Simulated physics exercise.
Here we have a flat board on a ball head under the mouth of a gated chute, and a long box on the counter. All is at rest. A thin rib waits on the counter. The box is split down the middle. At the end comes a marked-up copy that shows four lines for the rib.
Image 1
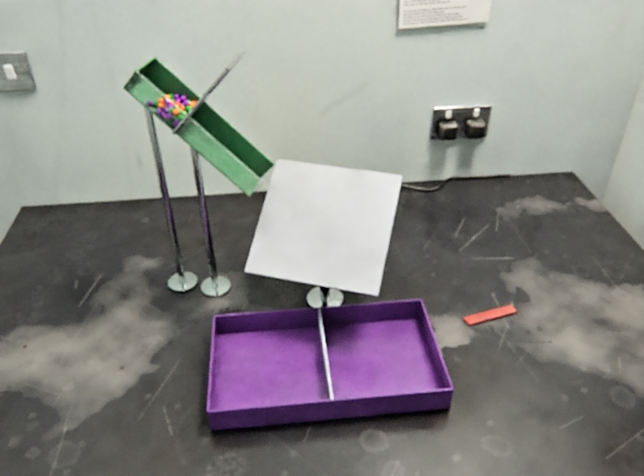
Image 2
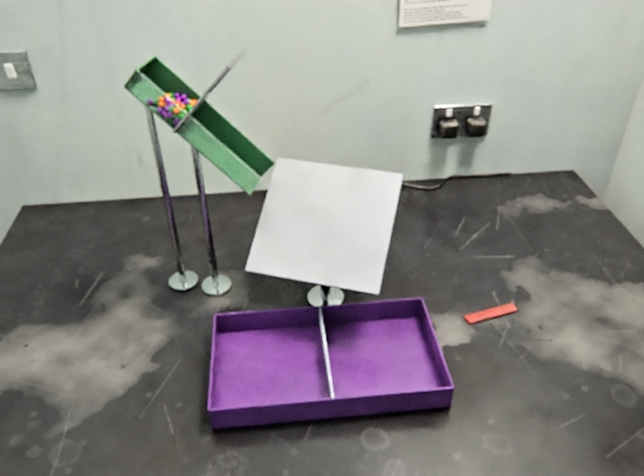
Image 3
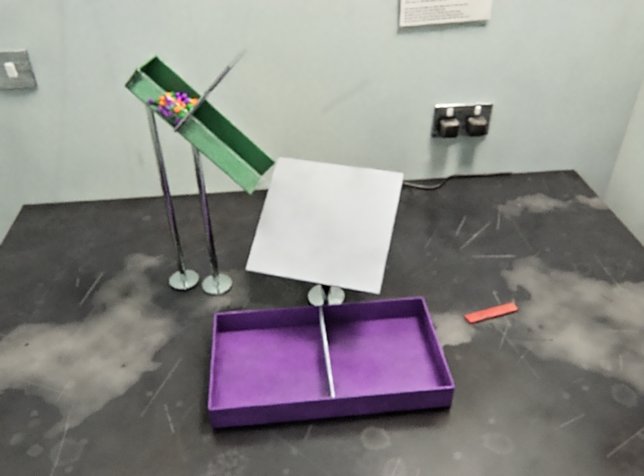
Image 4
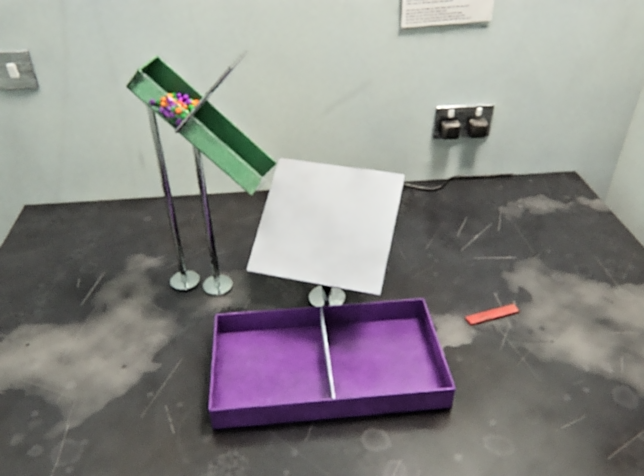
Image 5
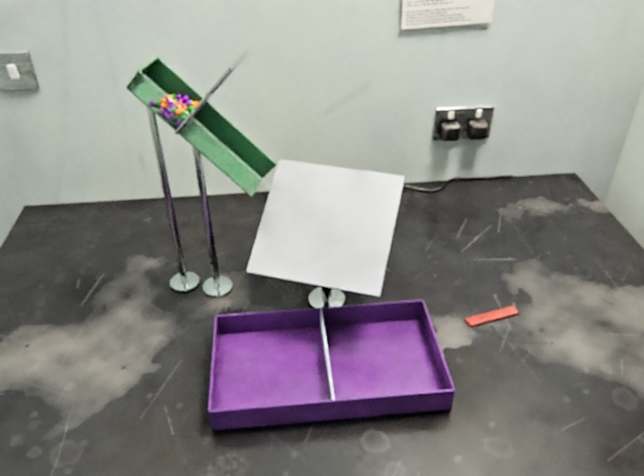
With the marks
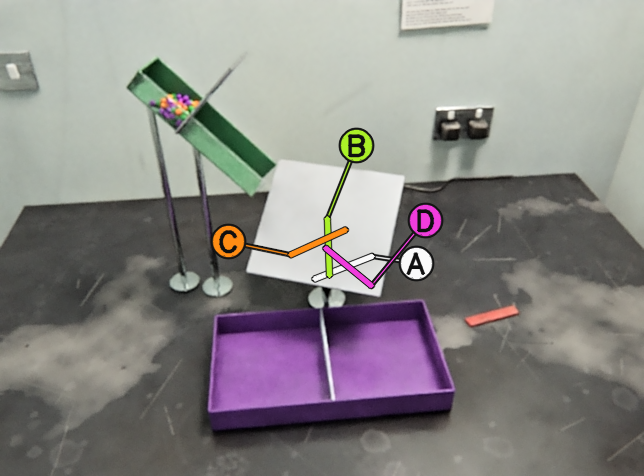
In the video, colourful beads rest behind a gate in a sloping green chute, beside a tilted white board and a divided purple box on a dark counter with a small red strip; nothing visibly moves.
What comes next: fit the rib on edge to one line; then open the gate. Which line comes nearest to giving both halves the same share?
Choose D.
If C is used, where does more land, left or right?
Left.
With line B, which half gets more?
The left half.
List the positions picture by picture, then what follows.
The first frame shows load behind the gate (176, 109), round plastic beads; lip of the chute (255, 187), sloping fairly steeply.
The second frame shows middle of the board (325, 222), tilted fairly steeply; middle of its low edge (310, 282); of its high edge (339, 166).
The third frame shows front corners of the box (209, 409) and (454, 387); front end of its middle wall (334, 398).
The fourth frame shows middle of the load (179, 108); lip (258, 186).
The fifth frame shows middle of the load (179, 109); lip (258, 187).
On the marked copy, line A from (372, 256) to (314, 278); line B from (327, 218) to (329, 274); line C from (345, 229) to (290, 254); line D from (325, 248) to (371, 285).
Choosing A, of what is caught, almost all in the left half, about a tenth in the right.
Choosing B, of what is caught, the larger part in the left half, roughly a quarter in the right.
Choosing C, of what is caught, the larger part in the left half, about a tenth in the right.
Choosing D, of what is caught, roughly half in the left half, roughly half in the right.
